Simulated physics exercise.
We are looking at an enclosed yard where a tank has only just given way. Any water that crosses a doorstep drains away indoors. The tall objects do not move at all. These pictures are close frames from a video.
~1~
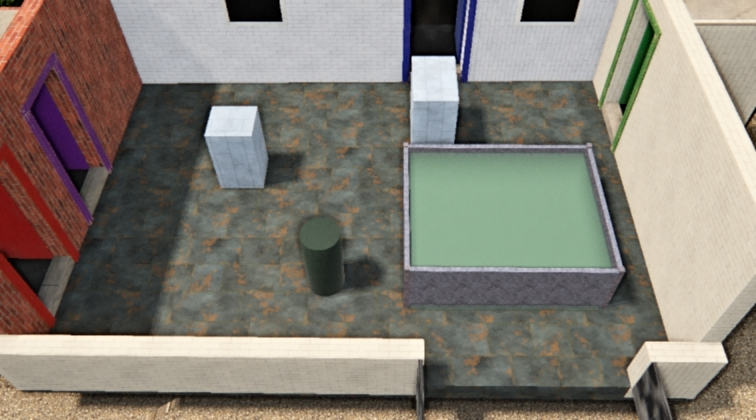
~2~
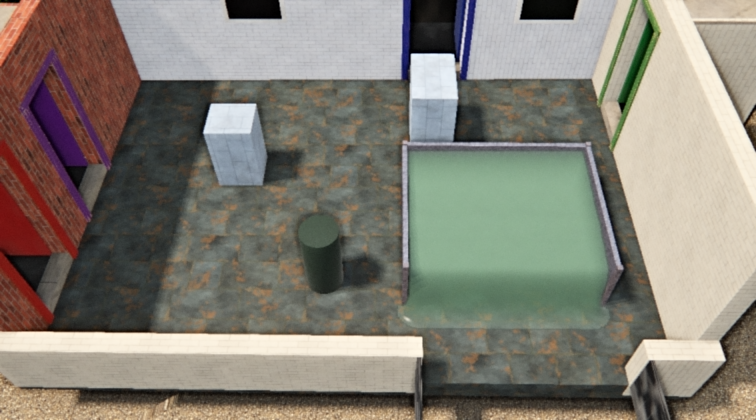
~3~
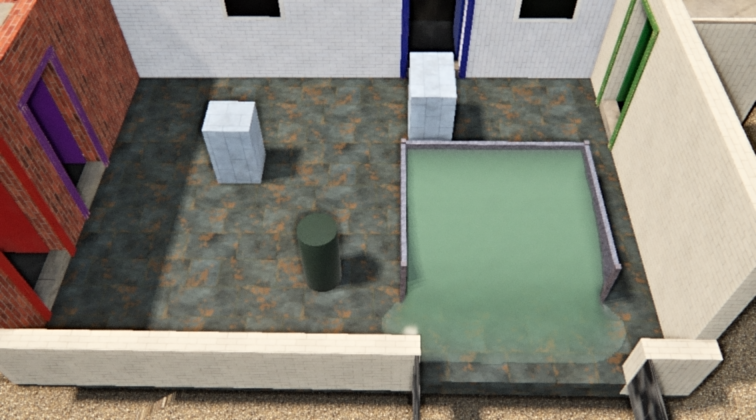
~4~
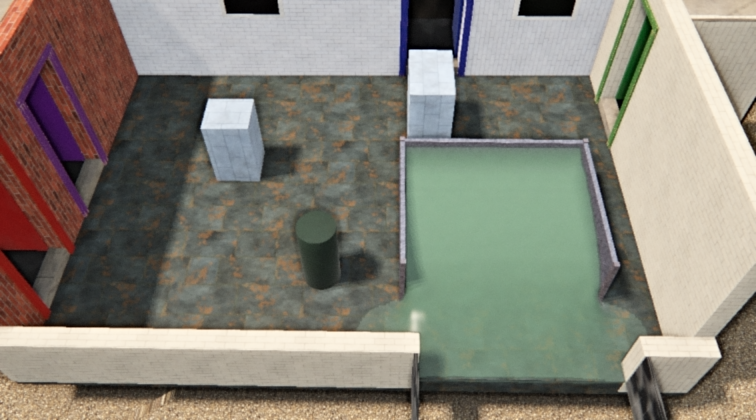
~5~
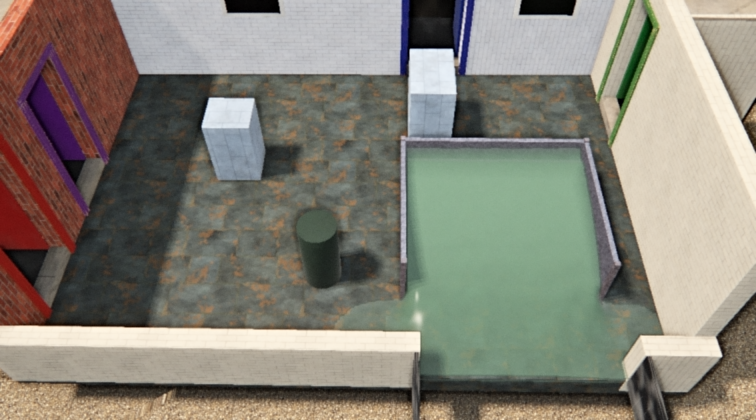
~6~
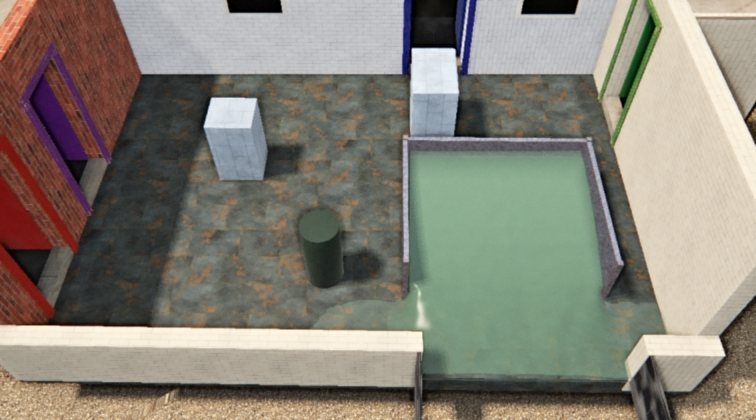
The clip shows a walled yard with two pale blocks and a dark cylinder standing still as the front side of a rectangular tank disappears and green water pours out, spreading across the floor toward the low front wall.
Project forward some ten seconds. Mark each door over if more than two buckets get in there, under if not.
Purple door - under; blue door - under; green door - under; red door - under.
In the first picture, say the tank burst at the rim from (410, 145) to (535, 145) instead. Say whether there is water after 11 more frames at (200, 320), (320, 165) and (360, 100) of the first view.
Taken in turn they're unwetted, swamped and swamped.
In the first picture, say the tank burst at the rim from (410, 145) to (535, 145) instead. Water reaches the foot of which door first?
First: The blue door.
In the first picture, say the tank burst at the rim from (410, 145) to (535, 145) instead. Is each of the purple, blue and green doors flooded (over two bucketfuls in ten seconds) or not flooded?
Here's how it goes: The purple door fails to reach the limit, the blue door surpasses the limit, and the green door surpasses the limit.
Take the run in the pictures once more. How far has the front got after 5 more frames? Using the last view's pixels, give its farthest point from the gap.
I'd point to (151, 355).
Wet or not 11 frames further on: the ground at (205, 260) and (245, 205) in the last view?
In turn: Under water, not flooded.
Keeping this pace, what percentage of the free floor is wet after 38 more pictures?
Some 50 per cent.
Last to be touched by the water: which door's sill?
I'd go with the blue-painted one.
A moment on, water covers 15 % of the floor; the purple door not reached, the blue door not reached, the green door not reached, the red door not reached.
Next, water covers 30 % of the floor; the purple door not reached, the blue door not reached, the green door not reached, the red door not reached.
Then, water covers 40 % of the floor; the purple door wet at the sill, nothing in, the blue door not reached, the green door wet at the sill, nothing in, the red door wet at the sill, nothing in.
Later, water covers 50 % of the floor; the purple door wet at the sill, nothing in, the blue door wet at the sill, nothing in, the green door wet at the sill, nothing in, the red door wet at the sill, nothing in.
In the end, water covers 60 % of the floor; the purple door wet at the sill, nothing in, the blue door wet at the sill, nothing in, the green door wet at the sill, nothing in, the red door wet at the sill, nothing in.
